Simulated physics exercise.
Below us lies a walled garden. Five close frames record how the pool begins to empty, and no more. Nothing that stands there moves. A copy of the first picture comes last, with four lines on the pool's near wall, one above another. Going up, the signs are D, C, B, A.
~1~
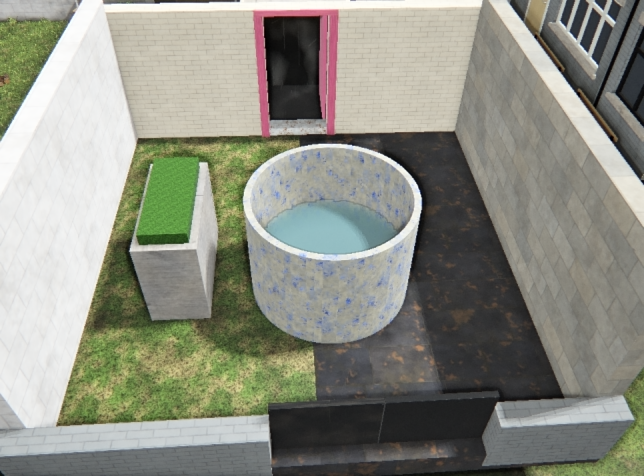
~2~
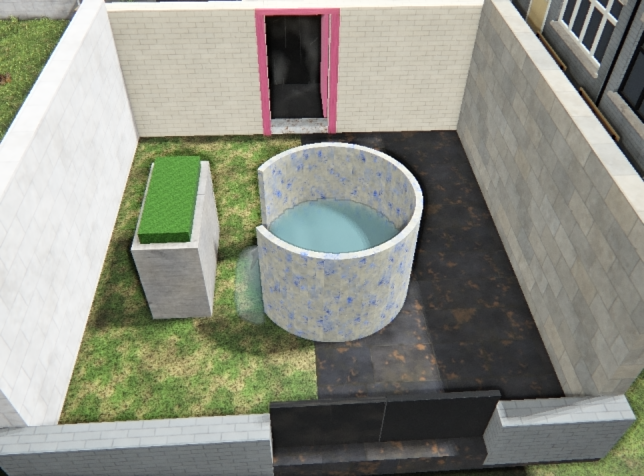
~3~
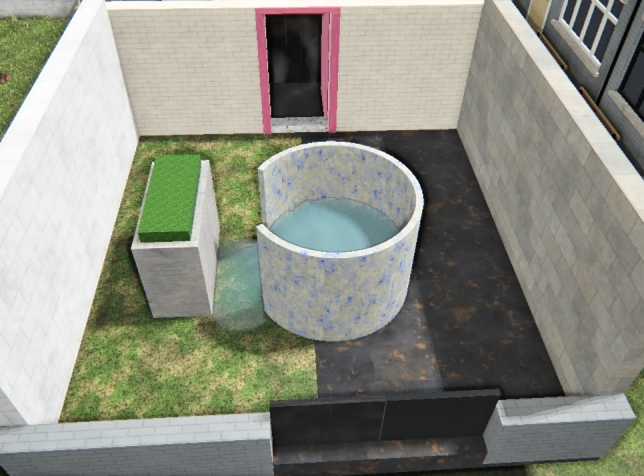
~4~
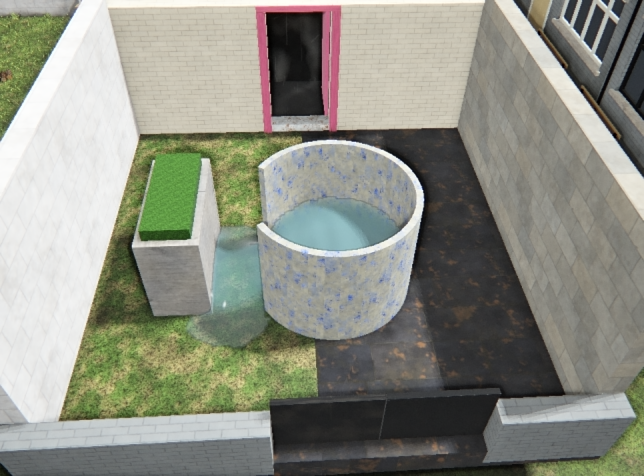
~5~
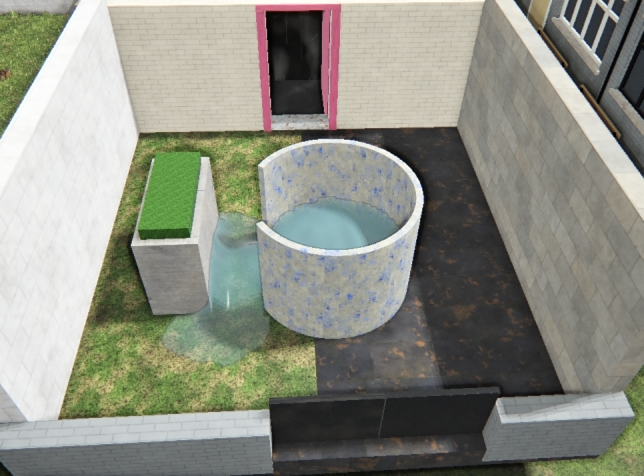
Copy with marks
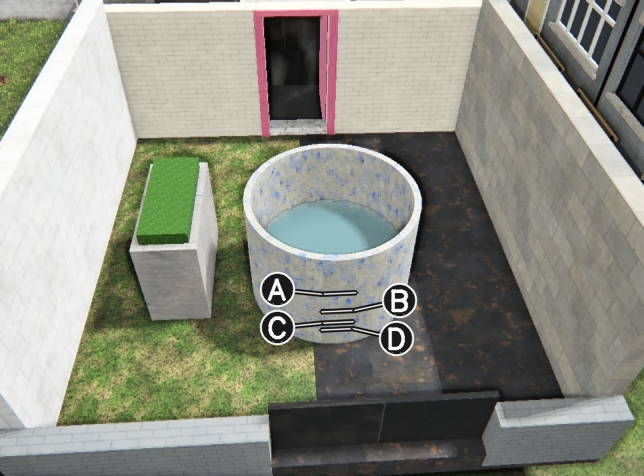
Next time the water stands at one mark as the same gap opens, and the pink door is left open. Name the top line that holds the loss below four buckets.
Use mark A.
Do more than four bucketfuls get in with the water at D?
No, not at all.
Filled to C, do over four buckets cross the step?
No, that is safe.
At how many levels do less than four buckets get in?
All of them.
On the marked copy, A at (338, 293); B at (337, 311); C at (337, 322); D at (337, 329); from the bottom up D, C, B, A.
Choosing A, a bucket or two gets in.
Choosing B, nothing gets over.
Choosing C, nothing gets over.
Choosing D, nothing gets over.
